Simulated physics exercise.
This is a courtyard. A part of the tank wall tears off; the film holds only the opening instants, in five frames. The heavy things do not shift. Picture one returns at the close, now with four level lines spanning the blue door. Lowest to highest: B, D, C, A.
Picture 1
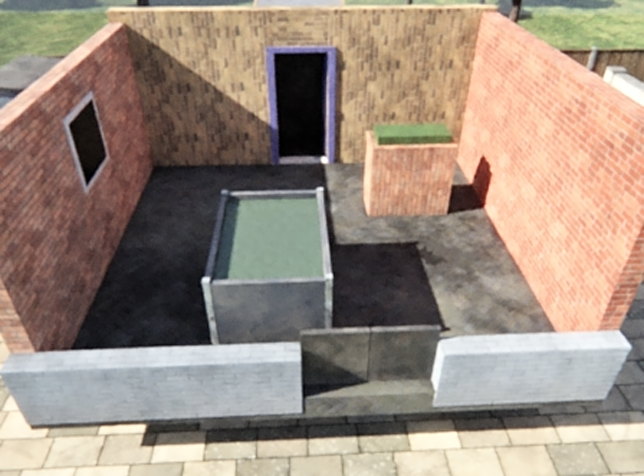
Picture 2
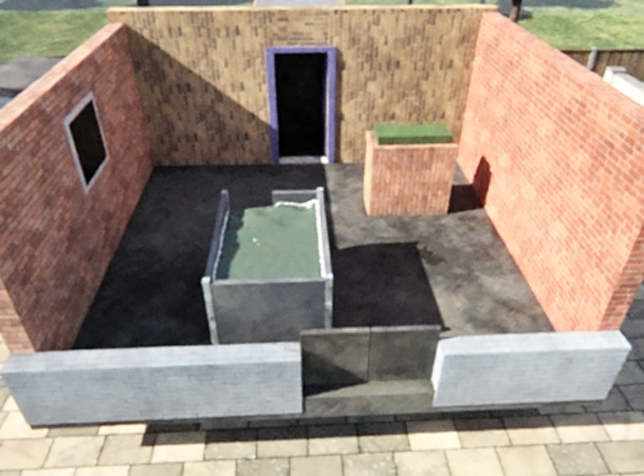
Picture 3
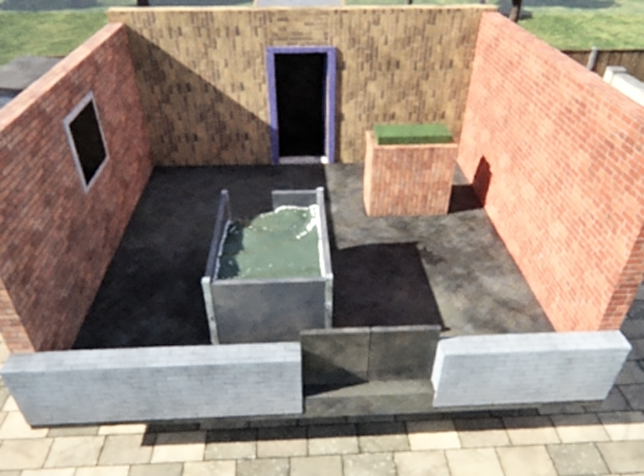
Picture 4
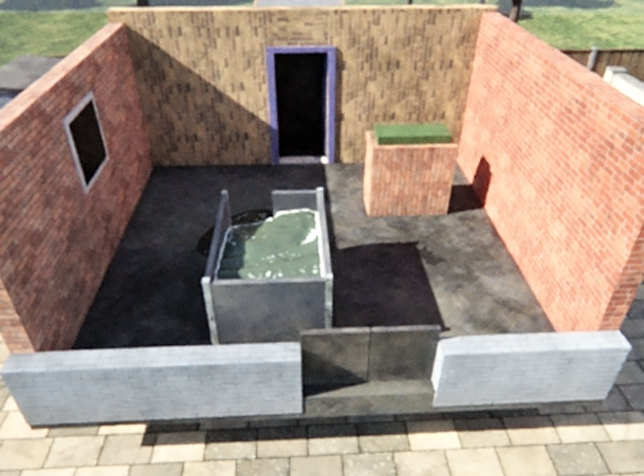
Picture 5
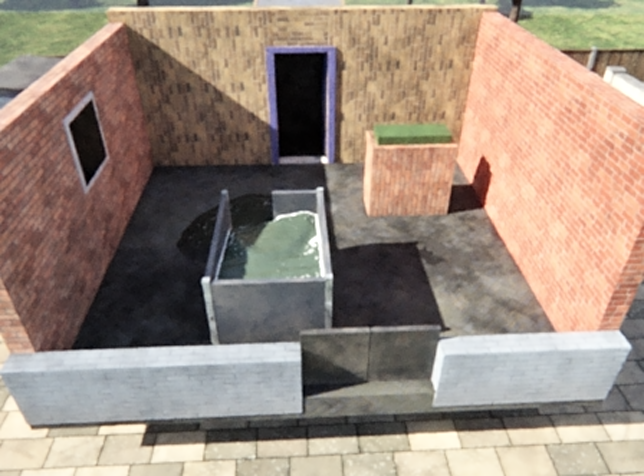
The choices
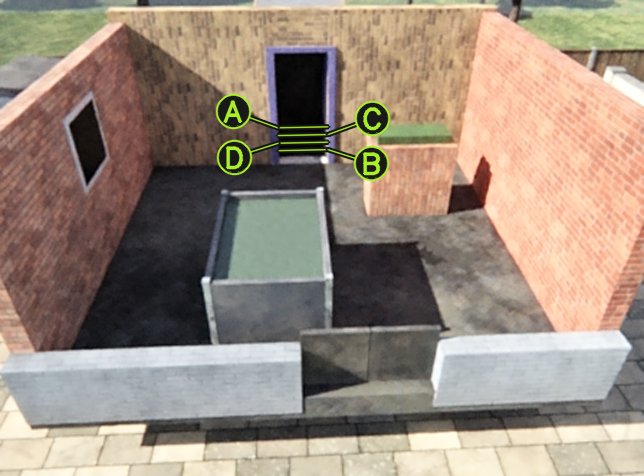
The video shows a brick-walled courtyard with a blue doorway and a tank of still green water. The tank's far end opens, the water churns and drops lower, and a dark wet patch spreads across the ground behind and left.
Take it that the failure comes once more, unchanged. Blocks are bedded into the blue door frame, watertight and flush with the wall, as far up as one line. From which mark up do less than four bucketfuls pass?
B is the one.
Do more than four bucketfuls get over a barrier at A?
No, that is safe.
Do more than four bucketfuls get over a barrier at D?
No, not at all.
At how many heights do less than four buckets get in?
All of them.
On the marked copy, A at (302, 127); B at (303, 150); C at (303, 135); D at (303, 142); from the bottom up B, D, C, A.
If A is chosen, nothing gets over.
If B is chosen, a splash gets over, under a bucket.
If C is chosen, nothing gets over.
If D is chosen, nothing gets over.
